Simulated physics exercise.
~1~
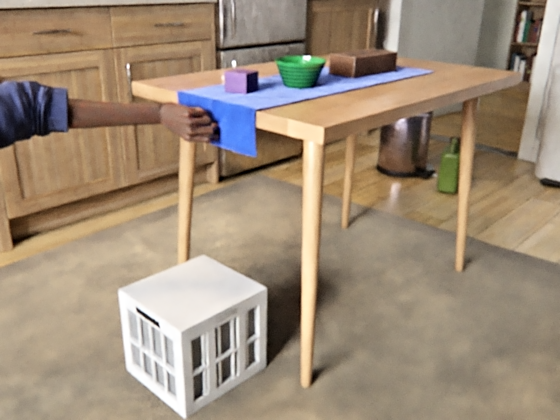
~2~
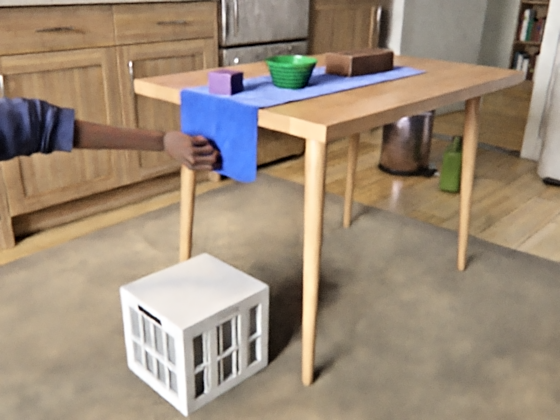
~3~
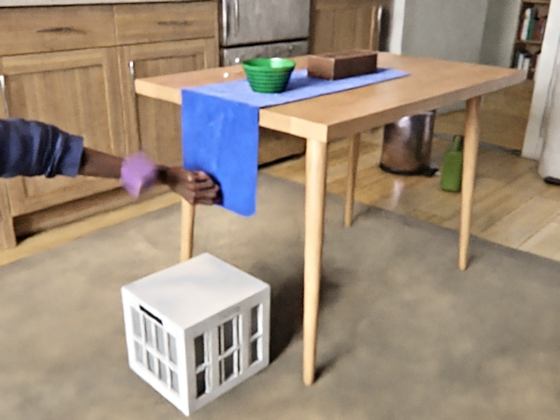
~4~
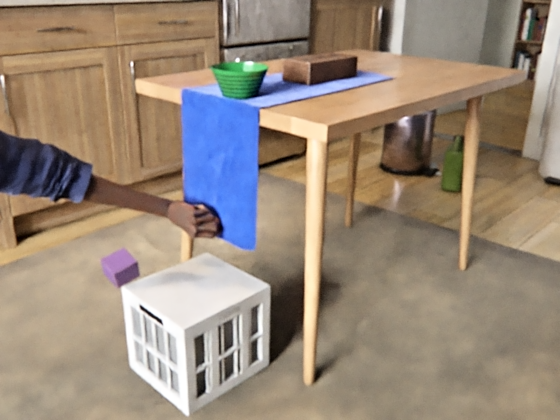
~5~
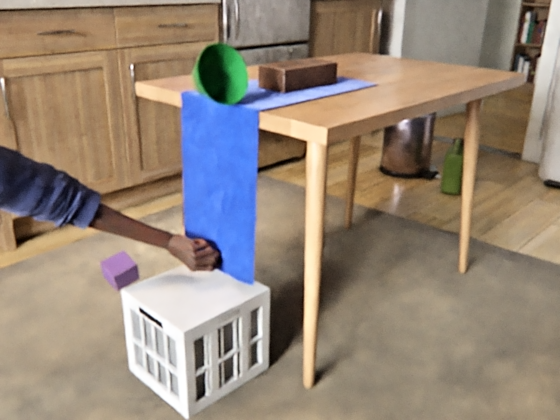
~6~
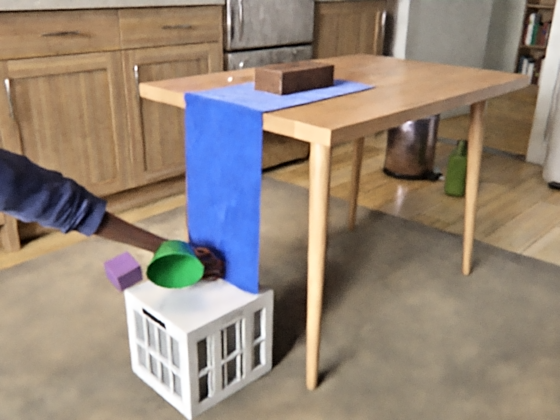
In a kitchen with wooden cabinets, seen from slightly above by a gently swaying camera, a blue runner lies across a wooden table, its end hanging above a white crate. A purple block, a green bowl and a brown brick sit on it from left to right. A hand reaching from the left draws the cloth downward, carrying all three toward the edge. The block drops off first and lands on the floor beside the crate. The bowl tips at the edge and falls to the crate, where the hem now rests, while the brick stays on the table.
